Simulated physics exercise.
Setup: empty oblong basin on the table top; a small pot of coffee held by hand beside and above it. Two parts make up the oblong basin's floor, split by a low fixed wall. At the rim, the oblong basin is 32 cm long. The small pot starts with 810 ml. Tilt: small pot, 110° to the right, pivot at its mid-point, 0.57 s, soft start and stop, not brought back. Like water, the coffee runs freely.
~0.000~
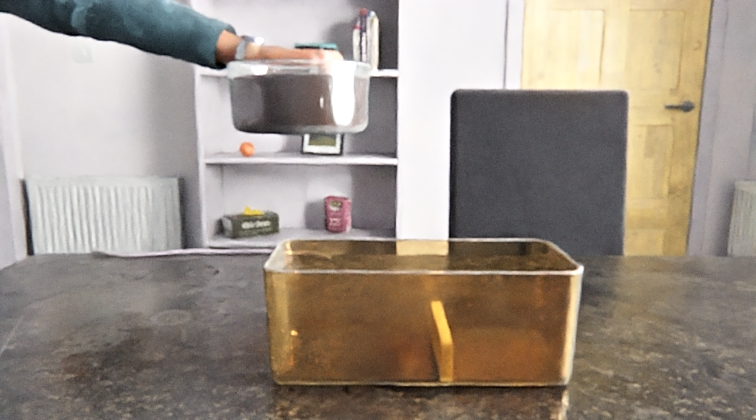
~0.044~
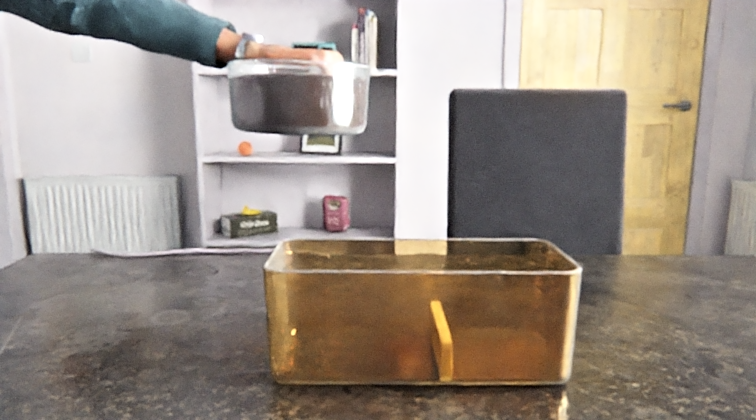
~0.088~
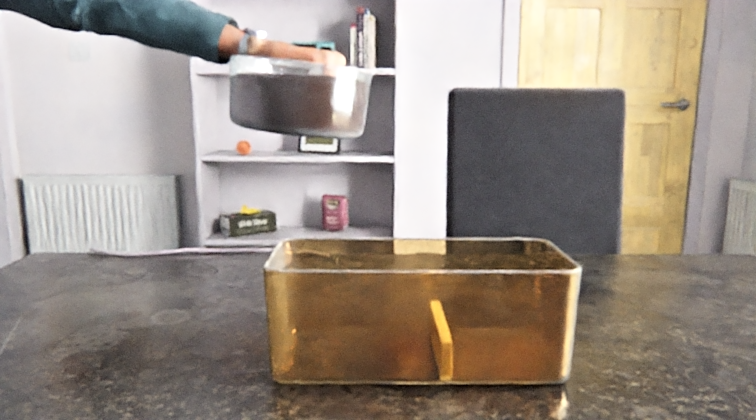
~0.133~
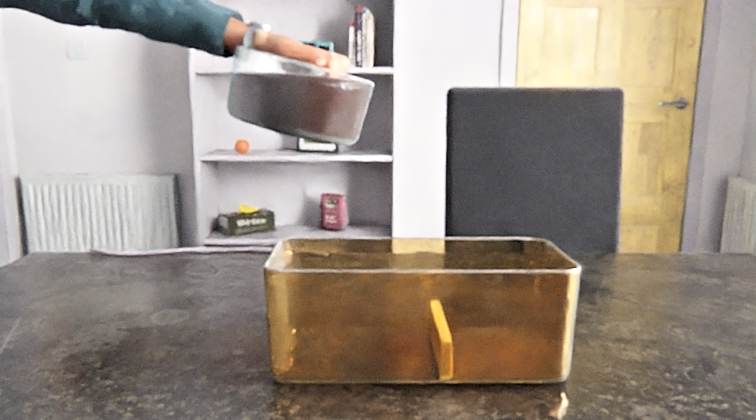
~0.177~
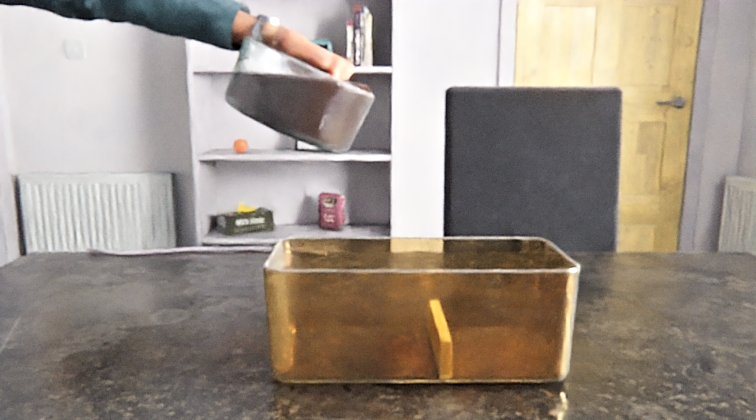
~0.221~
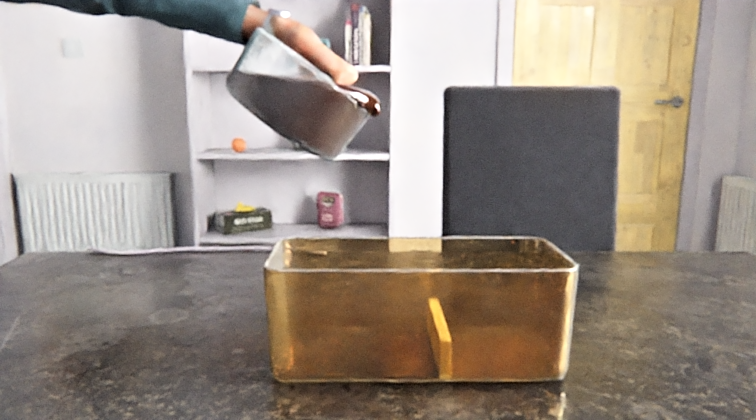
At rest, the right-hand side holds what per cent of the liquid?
It holds some 23 in every hundred.
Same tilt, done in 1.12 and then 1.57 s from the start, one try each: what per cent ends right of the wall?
First 45, then 50 per cent.
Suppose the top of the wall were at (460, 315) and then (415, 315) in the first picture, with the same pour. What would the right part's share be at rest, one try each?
Around 10 and 50 percent, in that order.
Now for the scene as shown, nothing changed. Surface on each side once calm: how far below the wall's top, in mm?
On the left it's about 18 mm; on the right, about 32 mm.
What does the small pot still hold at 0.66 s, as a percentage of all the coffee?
Roughly 2 per cent.
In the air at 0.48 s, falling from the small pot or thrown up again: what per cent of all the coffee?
Around 52 in a hundred.
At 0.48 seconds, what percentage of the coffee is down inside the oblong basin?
I'd put it near 32 percent.
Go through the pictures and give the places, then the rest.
The first picture shows tilt 0°; pouring edge (368, 67); surface from (235, 78) to (366, 79); the oblong basin's rim runs from (273, 255) to (565, 256); the wall's top is at (441, 322).
The second picture shows tilt 2°; pouring edge (369, 70); surface from (235, 78) to (366, 80).
The third picture shows tilt 6°; pouring edge (370, 75); surface from (237, 76) to (367, 82).
The fourth picture shows tilt 14°; pouring edge (372, 85); surface from (237, 74) to (370, 84).
The fifth picture shows tilt 24°; pouring edge (373, 98); surface from (236, 75) to (370, 90); 2 per cent is over the edge.
The sixth picture shows tilt 36°; pouring edge (370, 114); surface from (233, 73) to (356, 94); 7 per cent is over the edge.
After 0.48 s the tilt is 103° and 16 per cent is still to pour, 22 is left of the wall and 9 right of it.
After 0.66 s the tilt is 110° and 2 per cent is still to pour, 73 is left of the wall and 19 right of it.
After 0.86 s the tilt is 110° and 0 per cent is still to pour, 69 is left of the wall and 21 right of it.
After 1.07 s the tilt is 110° and 0 per cent is still to pour, 70 is left of the wall and 23 right of it.
In the end 70 per cent lies left of the wall, 23 right of it and 7 outside.
